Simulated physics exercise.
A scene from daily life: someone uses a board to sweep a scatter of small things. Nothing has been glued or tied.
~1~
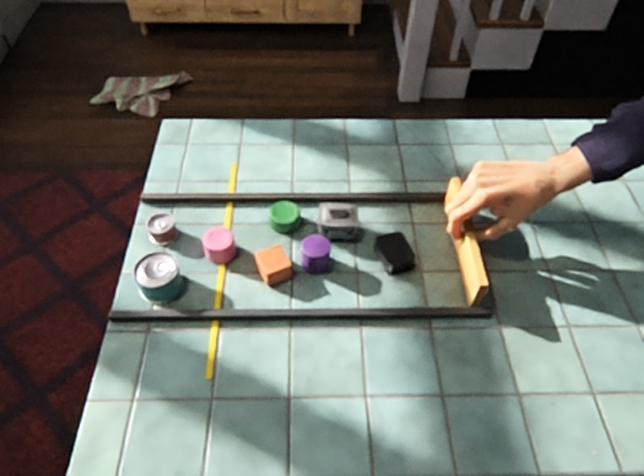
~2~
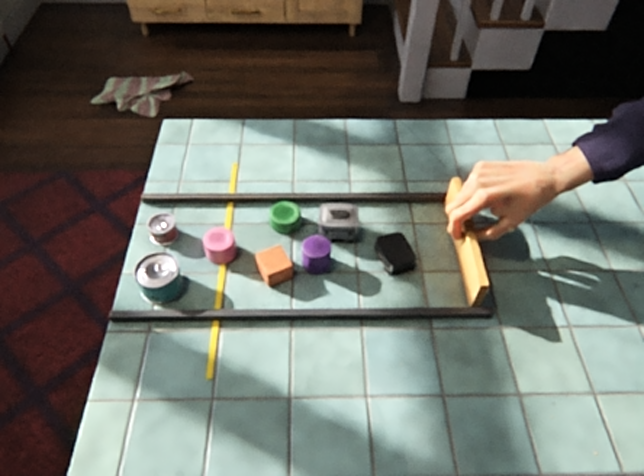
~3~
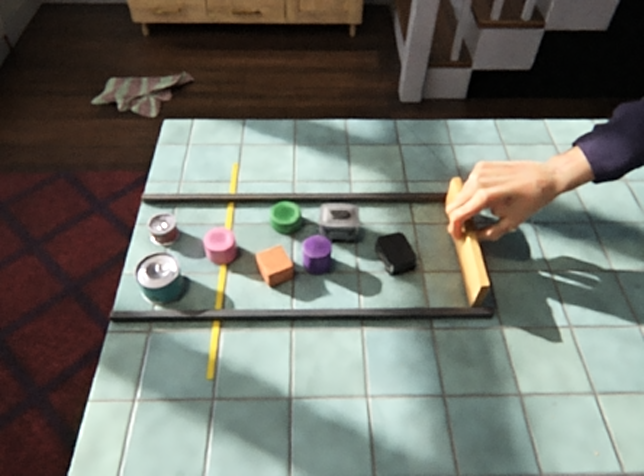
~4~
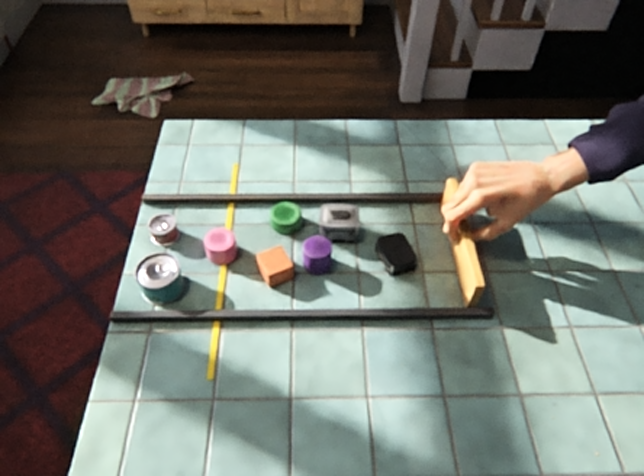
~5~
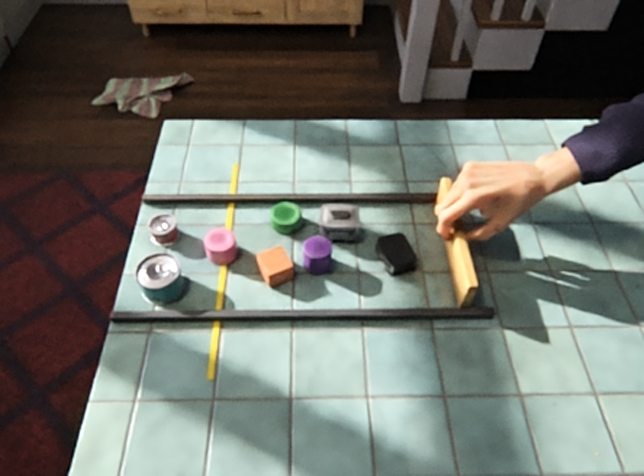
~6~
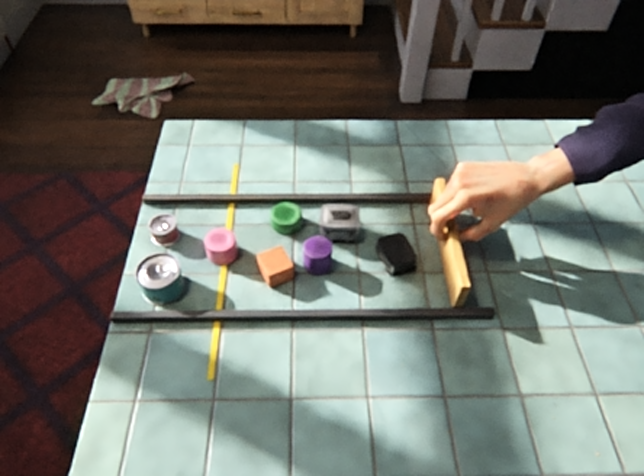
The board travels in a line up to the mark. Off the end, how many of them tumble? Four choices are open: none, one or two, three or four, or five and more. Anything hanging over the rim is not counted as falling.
Of those, none.
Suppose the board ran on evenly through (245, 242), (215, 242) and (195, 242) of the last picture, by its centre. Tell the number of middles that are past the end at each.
In order, that gives 0, then 0, then 1.
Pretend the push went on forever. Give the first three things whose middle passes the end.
Sequence: Red pot; green lid; turquoise pot.
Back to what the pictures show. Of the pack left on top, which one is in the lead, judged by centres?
The red pot.
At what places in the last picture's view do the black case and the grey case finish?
Black case: About (210, 258); grey case: About (203, 221).
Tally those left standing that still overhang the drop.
0 of them.
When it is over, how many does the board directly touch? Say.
3.
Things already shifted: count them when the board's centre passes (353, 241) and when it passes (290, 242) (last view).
I count 4 first and 6 after.
Soon after, none off yet; red pot at rest near (164, 230); turquoise pot at rest near (161, 279); pink lid at rest near (222, 247).
At rest, the number that fall off is zero.
